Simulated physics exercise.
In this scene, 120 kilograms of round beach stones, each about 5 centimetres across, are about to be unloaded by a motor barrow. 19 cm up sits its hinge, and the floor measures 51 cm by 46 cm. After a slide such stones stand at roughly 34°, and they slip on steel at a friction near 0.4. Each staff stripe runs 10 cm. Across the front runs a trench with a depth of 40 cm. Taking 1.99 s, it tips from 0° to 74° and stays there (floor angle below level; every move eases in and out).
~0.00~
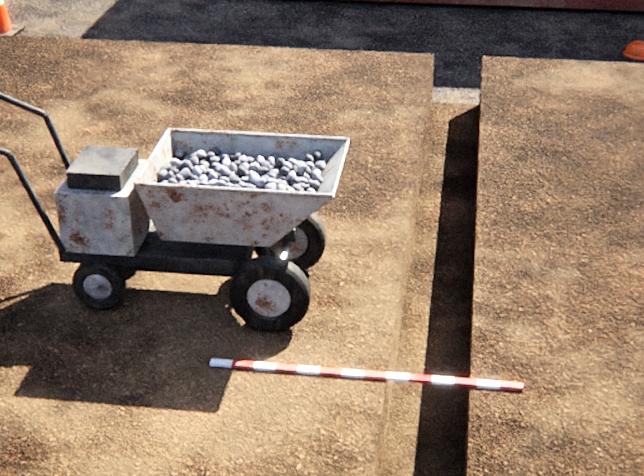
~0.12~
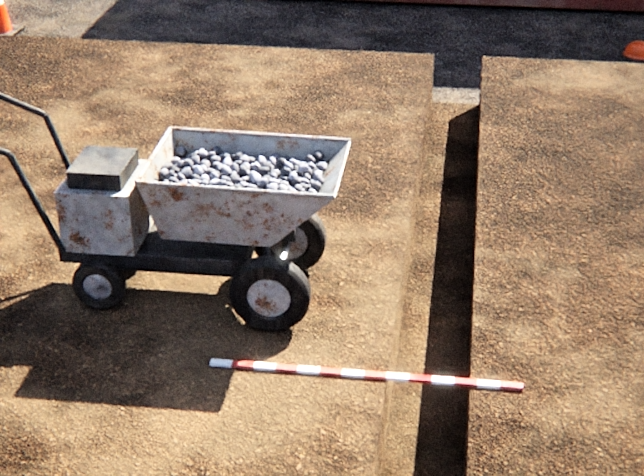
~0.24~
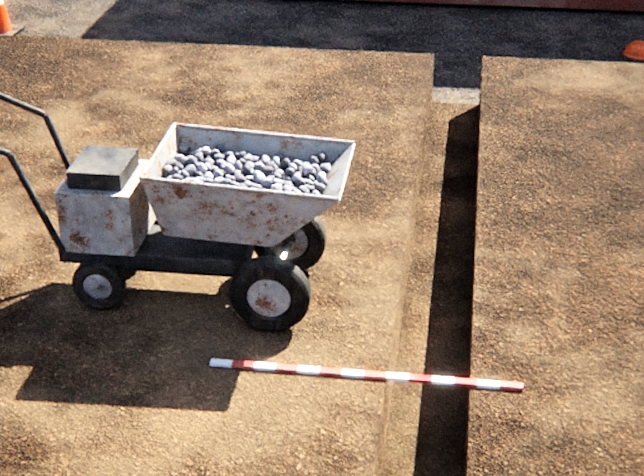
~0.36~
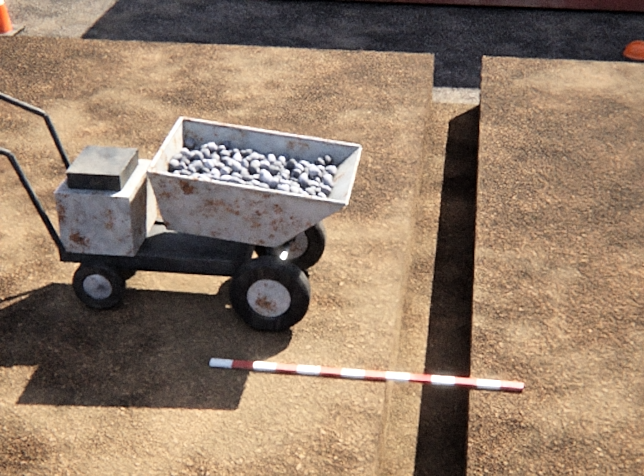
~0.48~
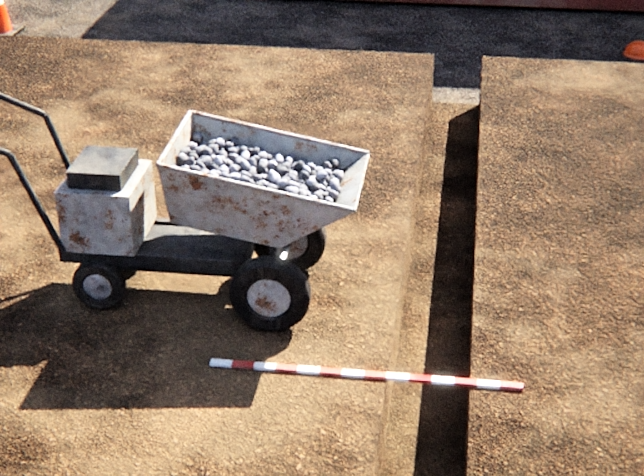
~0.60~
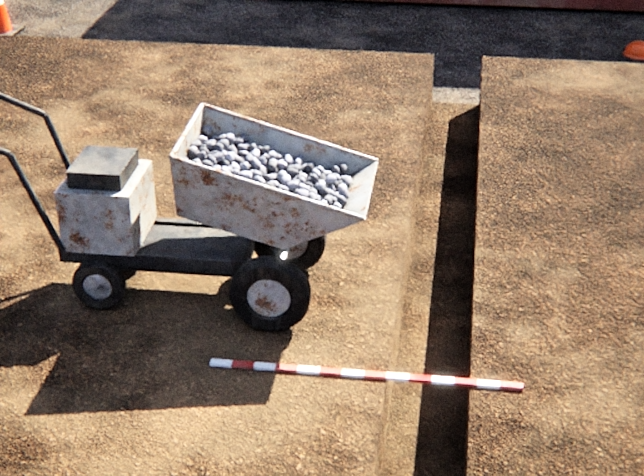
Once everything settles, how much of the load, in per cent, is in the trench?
Once it settles, about 99 per cent of the load is there.
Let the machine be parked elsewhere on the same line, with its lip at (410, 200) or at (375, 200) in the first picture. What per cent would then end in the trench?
About 0 per cent first, then about 55 per cent.
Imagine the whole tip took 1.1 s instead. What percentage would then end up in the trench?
Estimate: About 100 %.
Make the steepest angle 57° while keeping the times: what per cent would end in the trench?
Some 95 in a hundred, I'd say.
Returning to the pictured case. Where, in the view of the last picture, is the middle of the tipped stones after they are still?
Their centre sits close to (438, 362).
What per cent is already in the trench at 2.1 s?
Around 85 per cent of it, at that instant.
After 1.5 s the floor is at 62°; 94 % in the skip, 5 % in the trench; the foremost stones are at (439, 310).
After 2.1 s the floor is at 74°; 16 % in the skip, 83 % in the trench, 1 % past the trench; the foremost stones are at (505, 312).
After 2.4 s the floor is at 74°; 1 % in the skip, 98 % in the trench, 1 % past the trench; the foremost stones are at (511, 317).
After 4.4 s the floor is at 74°; 0 % in the skip, 99 % in the trench, 1 % past the trench; the foremost stones are at (511, 320).
